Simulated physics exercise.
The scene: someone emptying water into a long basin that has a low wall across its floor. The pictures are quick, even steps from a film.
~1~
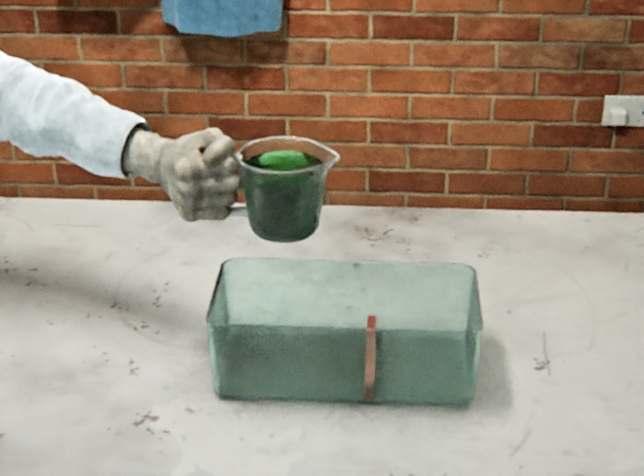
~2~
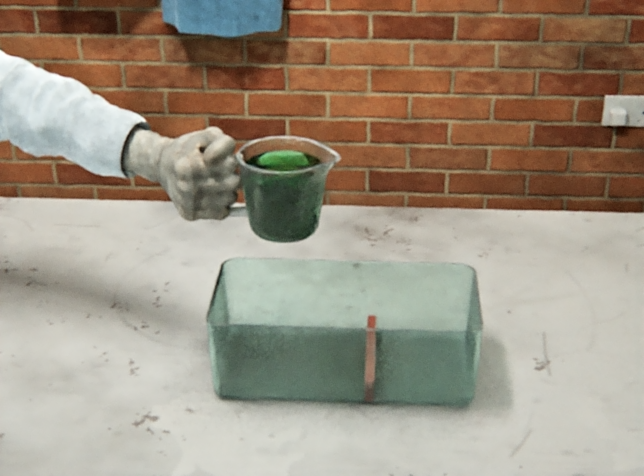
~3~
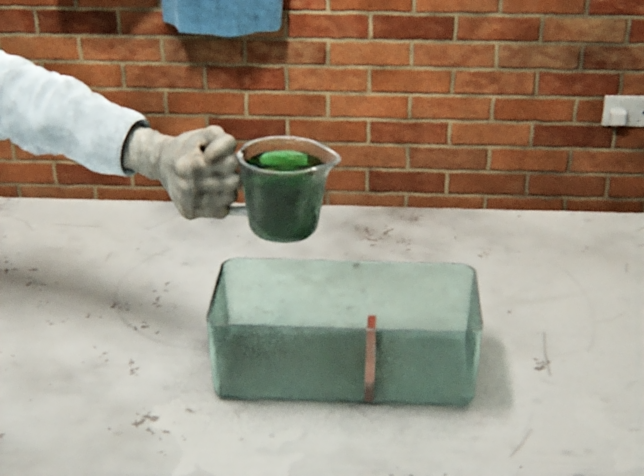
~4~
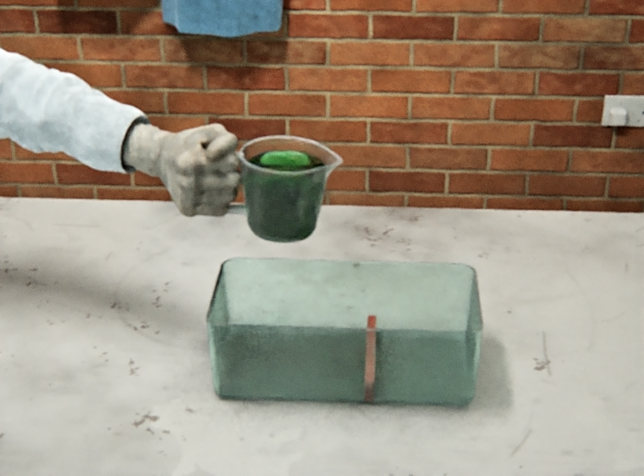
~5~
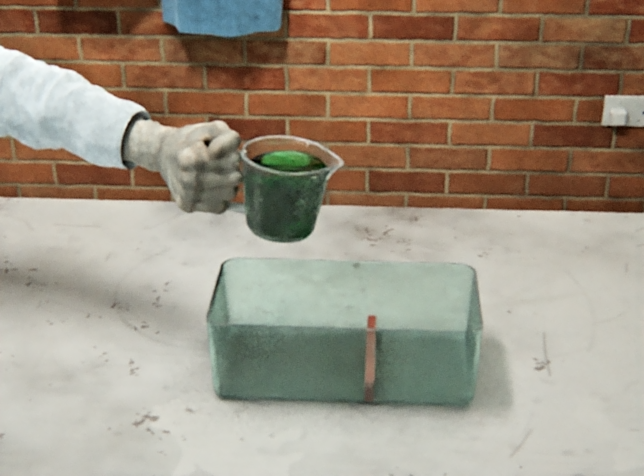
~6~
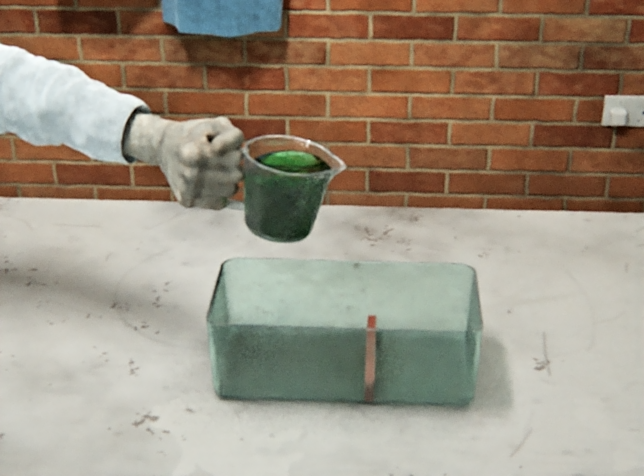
A gloved hand held a small jug of green liquid almost still above a long, clear basin on a pale tabletop, then tilted it slightly to the right.
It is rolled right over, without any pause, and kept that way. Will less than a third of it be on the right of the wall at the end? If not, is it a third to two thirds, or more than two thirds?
No, more than two thirds.
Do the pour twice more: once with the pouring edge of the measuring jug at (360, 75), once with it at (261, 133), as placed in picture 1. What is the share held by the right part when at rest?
You'd get 80 percent from the first and 15 percent from the second.
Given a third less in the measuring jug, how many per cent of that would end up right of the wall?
Near 75 parts in a hundred.
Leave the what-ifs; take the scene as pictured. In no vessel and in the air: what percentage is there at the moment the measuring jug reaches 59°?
I'd say some 20 per cent.
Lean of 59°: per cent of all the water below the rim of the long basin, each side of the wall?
Left side: 0 in a hundred; right side: 5 in a hundred.
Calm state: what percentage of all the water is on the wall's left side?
I'd put it near 20 per cent.
A moment on, the measuring jug is tipped part way and 75 per cent is still to pour, 0 is left of the wall and 7 right of it.
Next, the measuring jug is tipped on its side and 21 per cent is still to pour, 3 is left of the wall and 58 right of it.
Then the measuring jug is tipped on its side and 1 per cent is still to pour, 17 is left of the wall and 80 right of it.
Later the measuring jug is tipped on its side and 0 per cent is still to pour, 21 is left of the wall and 78 right of it.
In the end 21 per cent lies left of the wall, 78 right of it and 1 outside.
